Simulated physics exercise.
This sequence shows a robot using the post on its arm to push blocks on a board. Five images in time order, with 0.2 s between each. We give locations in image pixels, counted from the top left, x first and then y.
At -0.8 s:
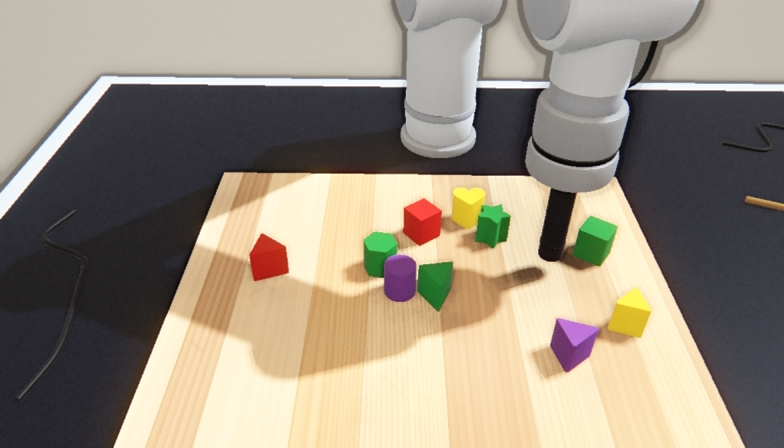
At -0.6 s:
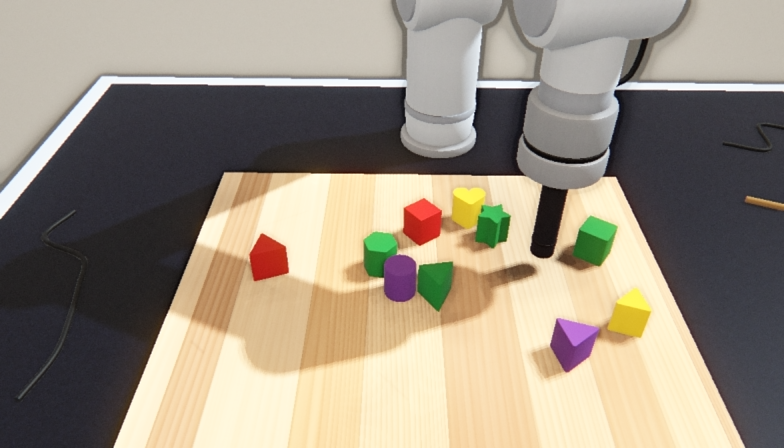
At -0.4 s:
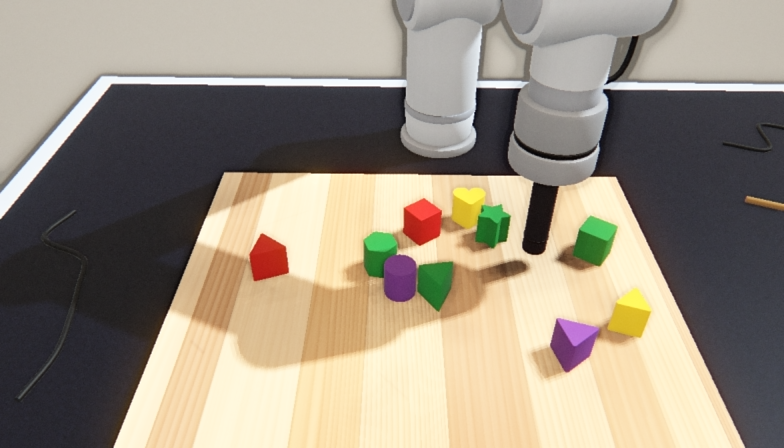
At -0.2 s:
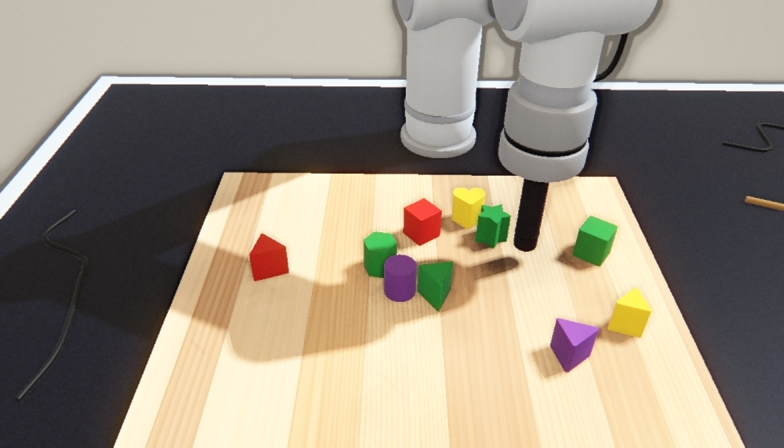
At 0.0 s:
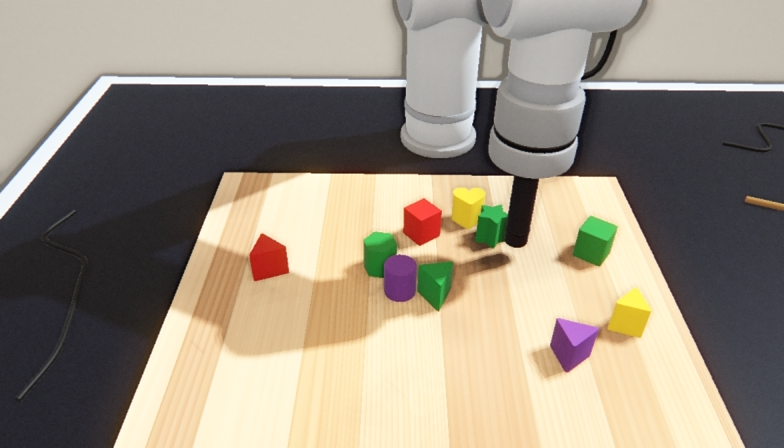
A robot arm slid its black post a short way left and slightly back across the wooden board, drawing close to the green star-shaped block, while all the colorful blocks stayed where they were.
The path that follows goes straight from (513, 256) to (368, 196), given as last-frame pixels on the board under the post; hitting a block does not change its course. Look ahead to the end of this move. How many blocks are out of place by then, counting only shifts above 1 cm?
Count: 2.
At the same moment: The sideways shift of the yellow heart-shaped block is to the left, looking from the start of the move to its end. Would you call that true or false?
It is false.
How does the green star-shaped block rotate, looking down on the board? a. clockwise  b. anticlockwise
a (clockwise)
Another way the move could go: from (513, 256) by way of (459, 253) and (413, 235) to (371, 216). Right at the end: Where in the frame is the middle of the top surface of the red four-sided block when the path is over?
Somewhere near (378, 178).
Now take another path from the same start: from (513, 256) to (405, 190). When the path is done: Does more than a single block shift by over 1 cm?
I'd say yes.
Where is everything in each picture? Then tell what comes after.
The first picture shows tip of the post at (550, 255), middles of tops, red four-sided block at (423, 209), yellow heart-shaped block at (470, 194), green star-shaped block at (494, 212), green four-sided block at (599, 227).
The second picture shows post at (542, 252), nothing pushed.
The third picture shows post at (533, 249), nothing pushed.
The fourth picture shows post at (525, 245), nothing pushed.
The fifth picture shows post at (516, 242), red four-sided block at (423, 209), yellow heart-shaped block at (470, 194), green star-shaped block at (494, 212), green four-sided block at (599, 227).
On the path given first. One third of the way, post at (461, 220); yellow heart-shaped block at (462, 181); green star-shaped block at (468, 195), turned 55° clockwise.
Two thirds of the way, post at (412, 200); red four-sided block at (418, 209), turned 15° anticlockwise; yellow heart-shaped block at (462, 177), turned 15° clockwise; green star-shaped block at (460, 193), turned 95° clockwise.
At the end, post at (367, 182); red four-sided block at (418, 209), turned 15° anticlockwise; yellow heart-shaped block at (462, 177), turned 15° clockwise; green star-shaped block at (460, 193), turned 95° clockwise; green four-sided block unmoved.
